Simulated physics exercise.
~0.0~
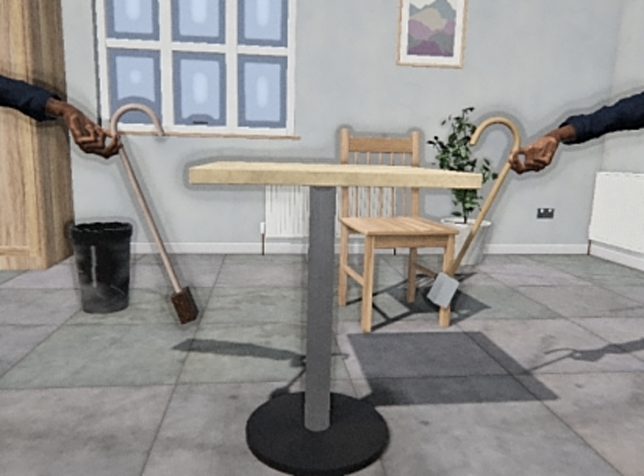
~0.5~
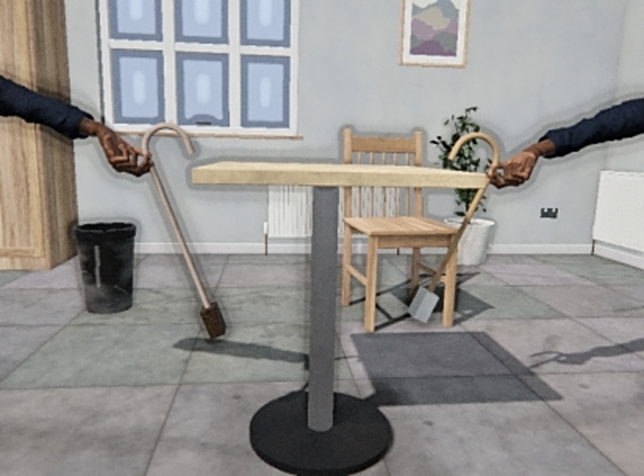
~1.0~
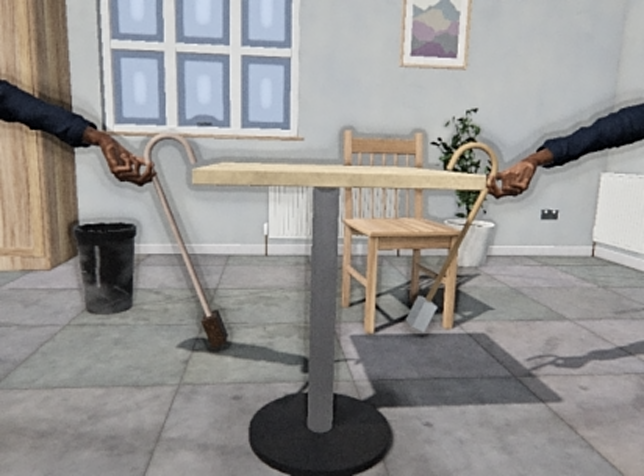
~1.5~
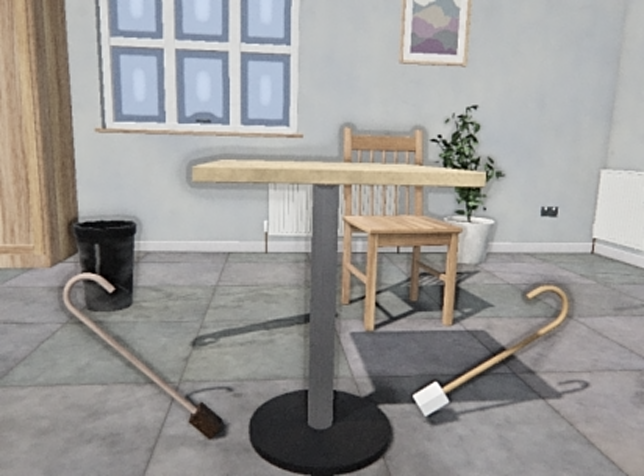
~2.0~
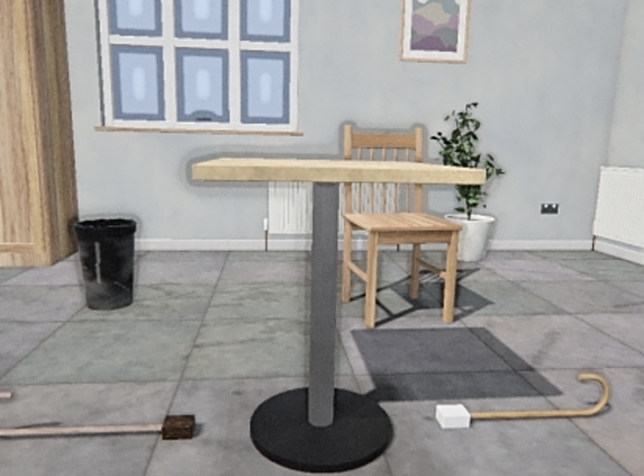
Two hands hook cane-handled brushes at the table's ends, let go, and both fall to the floor.
